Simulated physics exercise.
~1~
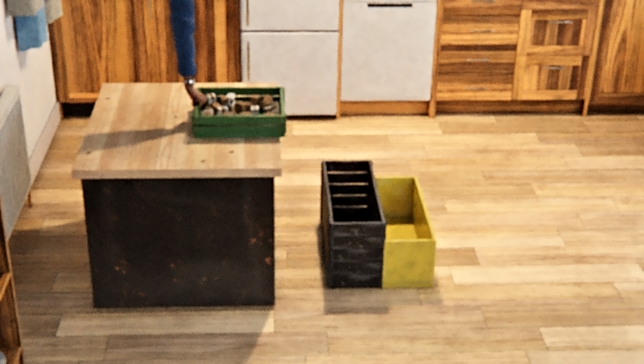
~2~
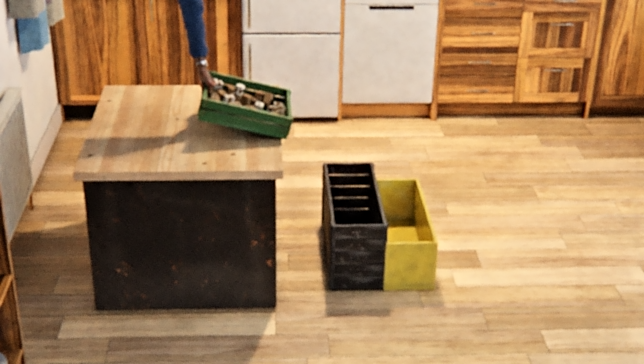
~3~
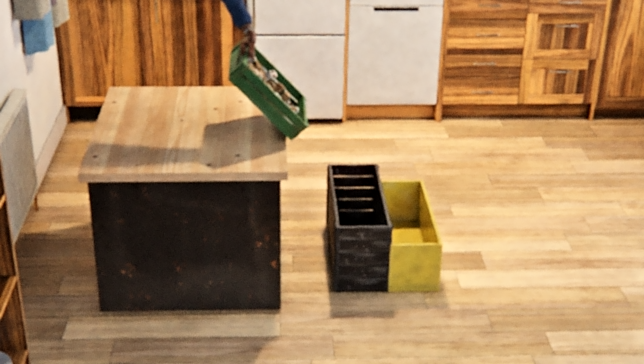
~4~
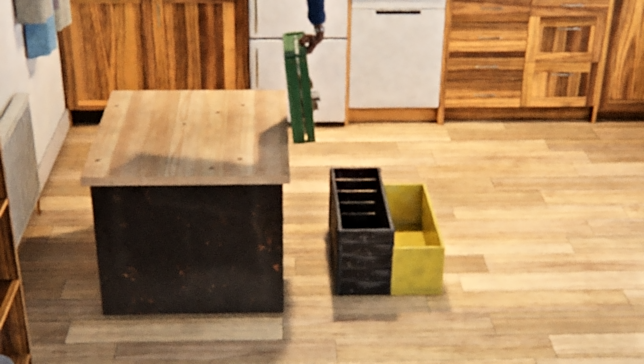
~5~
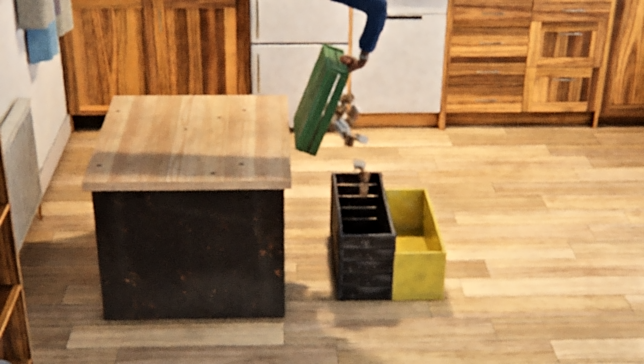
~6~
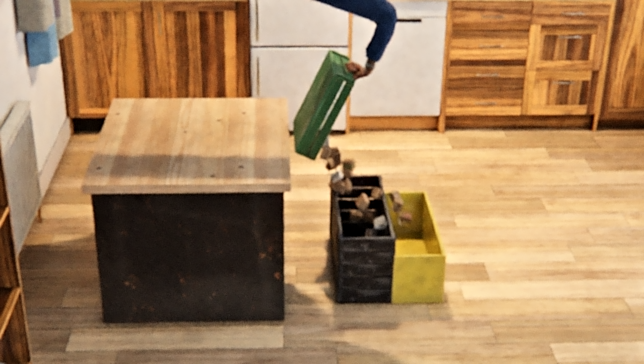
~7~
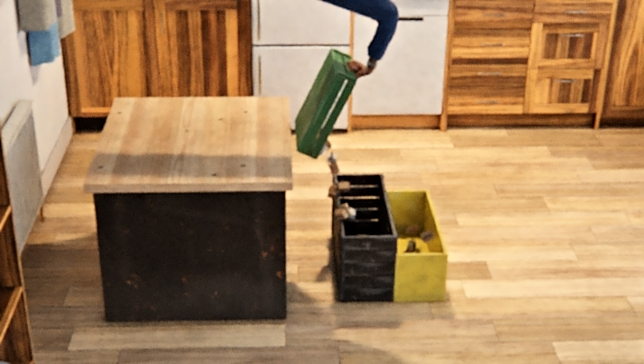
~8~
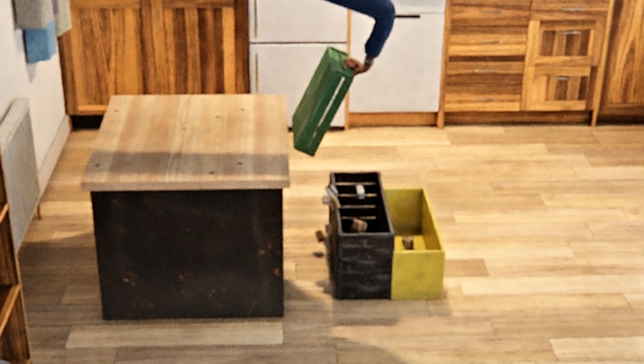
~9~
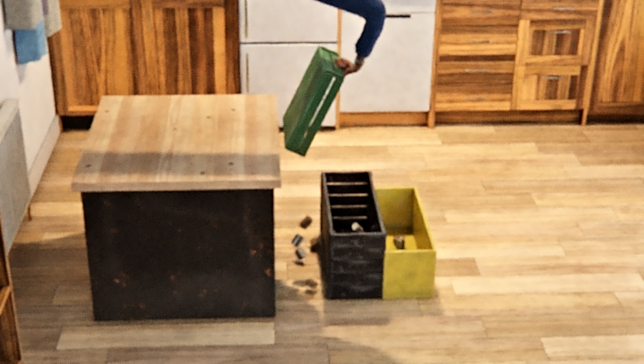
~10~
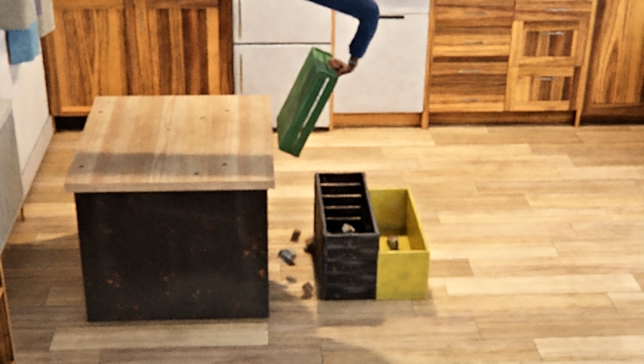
In a wood-floored kitchen, a blue-sleeved arm lifted a green crate off a bench and tipped it rightward, spilling small brownish pieces toward a black box and yellow tub; some landed in each, while a few ended on the floor left of the box.
